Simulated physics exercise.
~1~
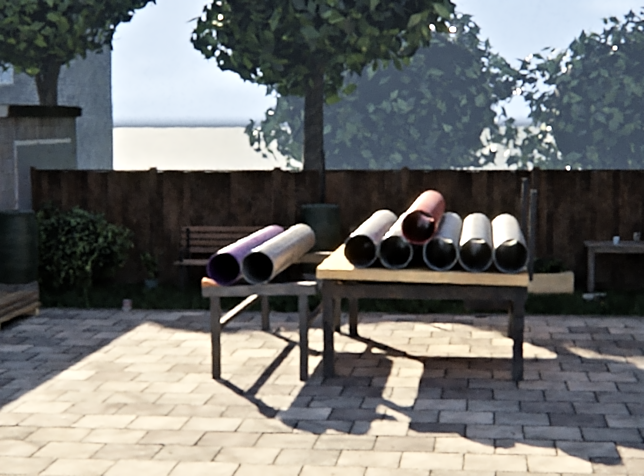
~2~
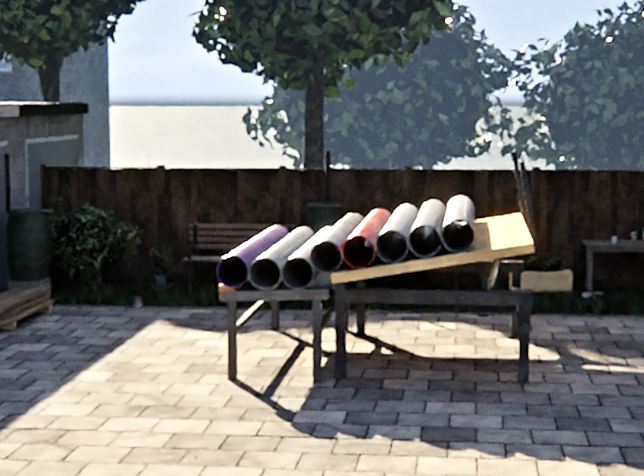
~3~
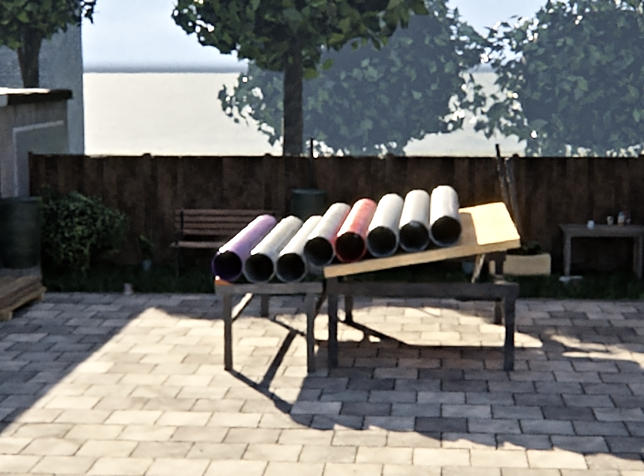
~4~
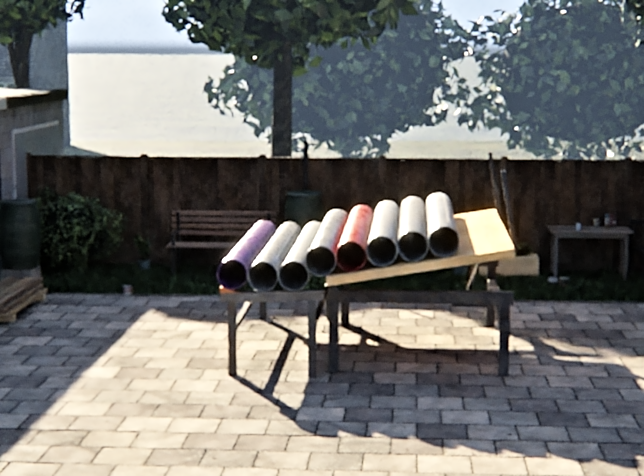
A wooden deck tilts and its pipes roll left, settling side by side against the others.
